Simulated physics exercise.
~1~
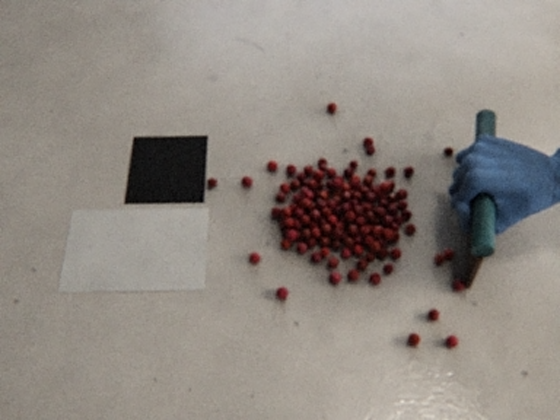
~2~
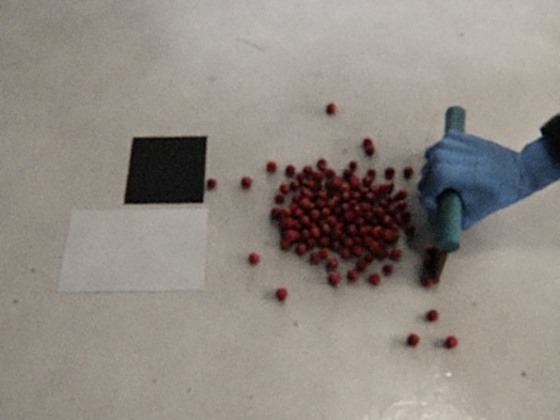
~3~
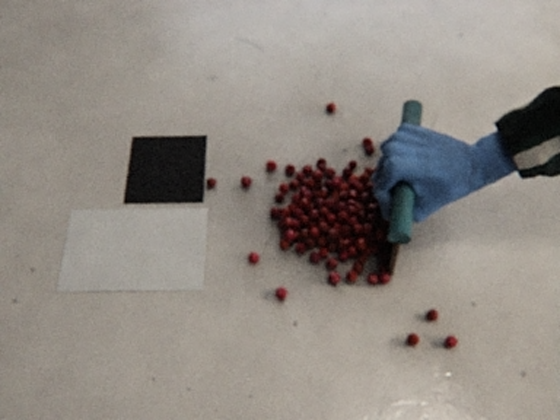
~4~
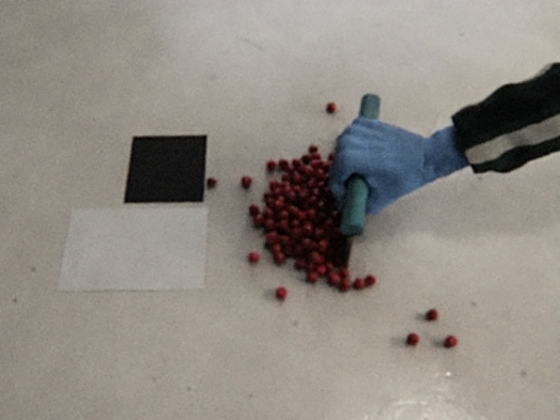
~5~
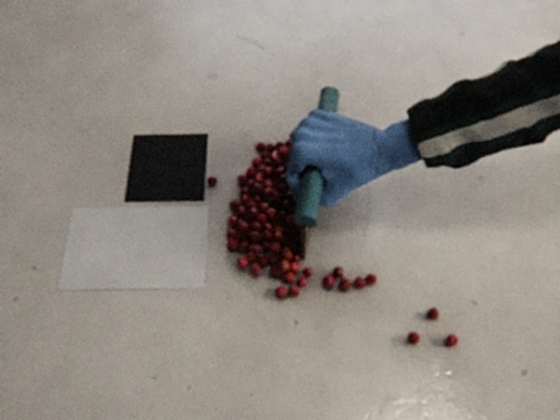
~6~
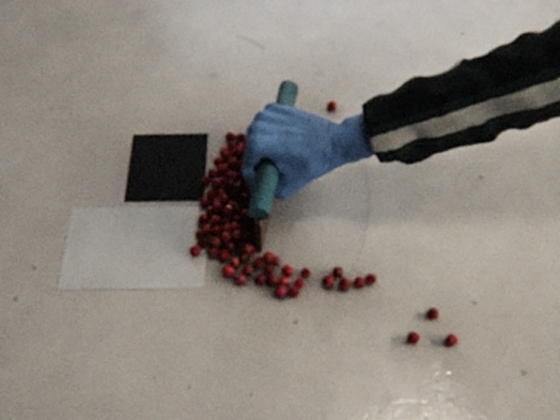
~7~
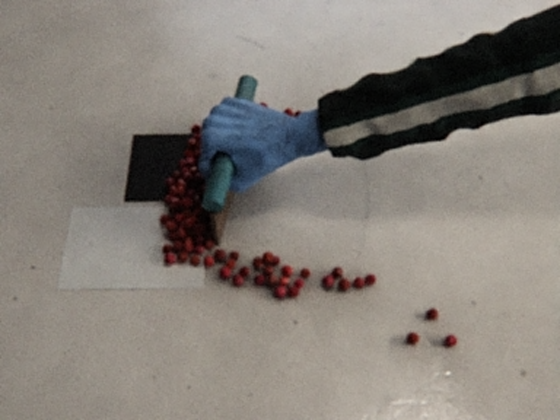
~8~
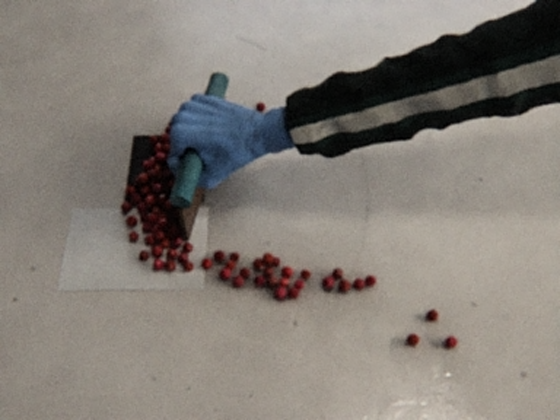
A blue-gloved hand slid a scraper leftward into a heap of small red berries, pushing most of them across the floor and onto the black and white mats, while others slipped past its near end and lay in a straggling trail behind.
